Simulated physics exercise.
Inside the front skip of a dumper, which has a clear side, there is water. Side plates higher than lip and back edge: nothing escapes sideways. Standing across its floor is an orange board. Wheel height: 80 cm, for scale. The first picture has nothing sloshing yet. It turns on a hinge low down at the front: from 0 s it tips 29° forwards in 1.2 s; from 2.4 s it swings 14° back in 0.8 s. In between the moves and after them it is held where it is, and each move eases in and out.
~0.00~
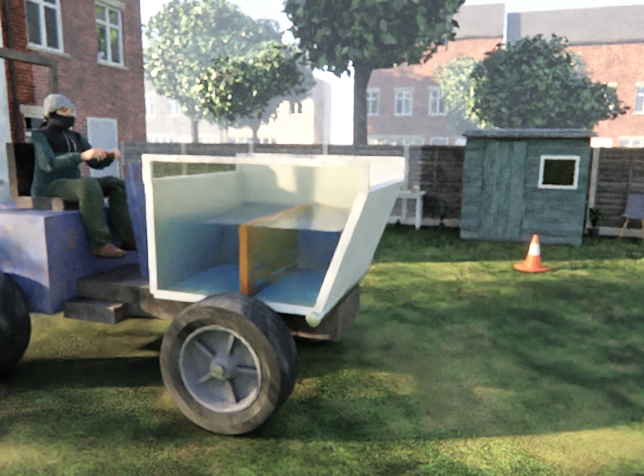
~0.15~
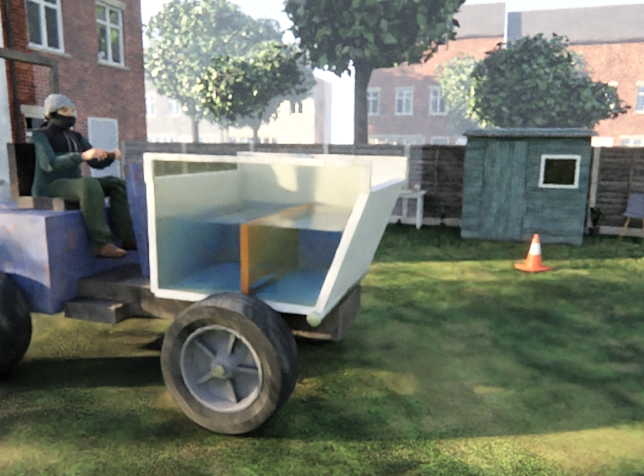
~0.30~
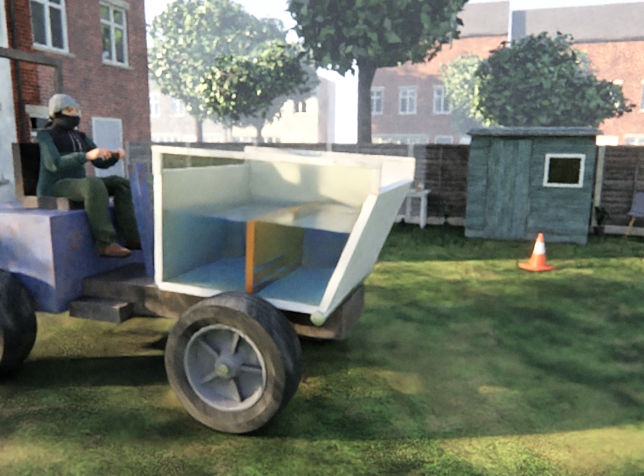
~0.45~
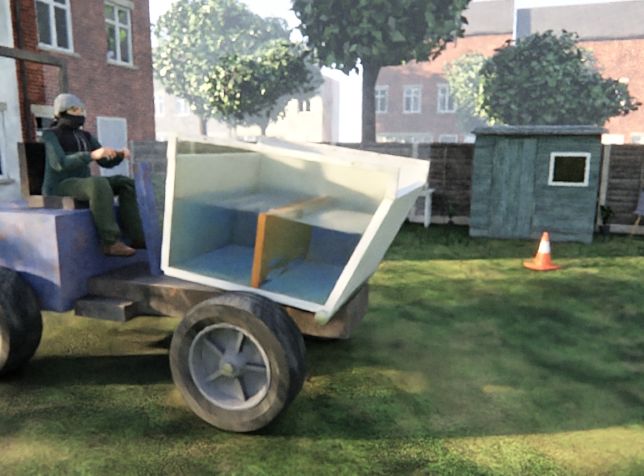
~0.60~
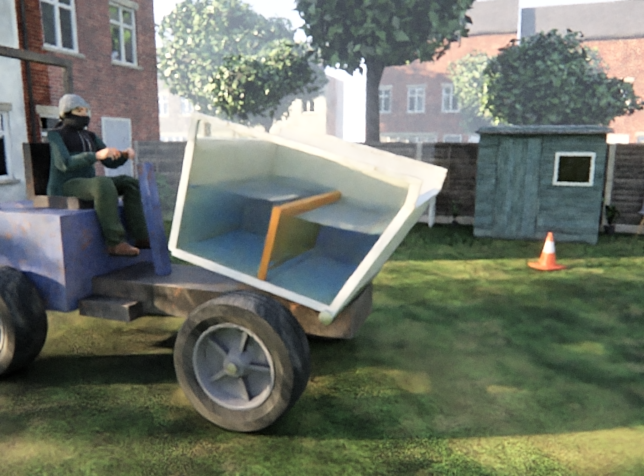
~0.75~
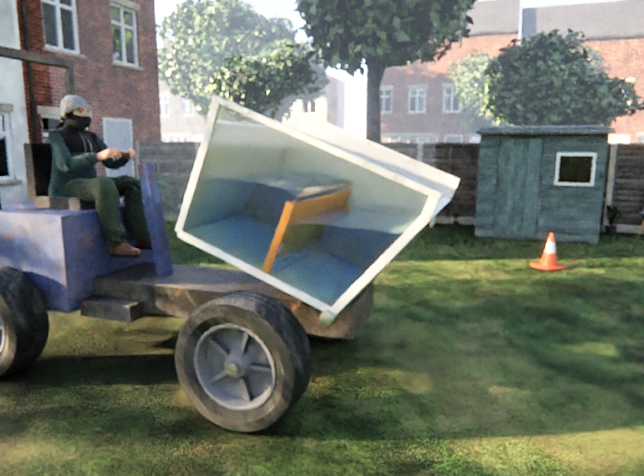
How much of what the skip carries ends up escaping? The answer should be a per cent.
15 %.
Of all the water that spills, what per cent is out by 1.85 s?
I'd say some 70 percent by then.
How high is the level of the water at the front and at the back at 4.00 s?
At the front 50 cm, at the back 24 cm.
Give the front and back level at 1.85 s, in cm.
Front level 54 cm, back level 22 cm.
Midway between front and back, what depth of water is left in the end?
About 30 cm.
By 1.85 s the skip is at 29° forwards, the surface stands 55 cm on the front, 23 cm on the back; the loss stands at 10 per cent, over the front.
By 2.95 s the skip is at 17° forwards, the surface stands 50 cm on the front, 21 cm on the back; the loss stands at 15 per cent, over the front.
By 4.00 s the skip is at 15° forwards, the surface stands 49 cm on the front, 24 cm on the back; the loss stands at 15 per cent, over the front.
By 6.09 s the loss stands at 15 per cent, over the front, 86 of 579 litres.
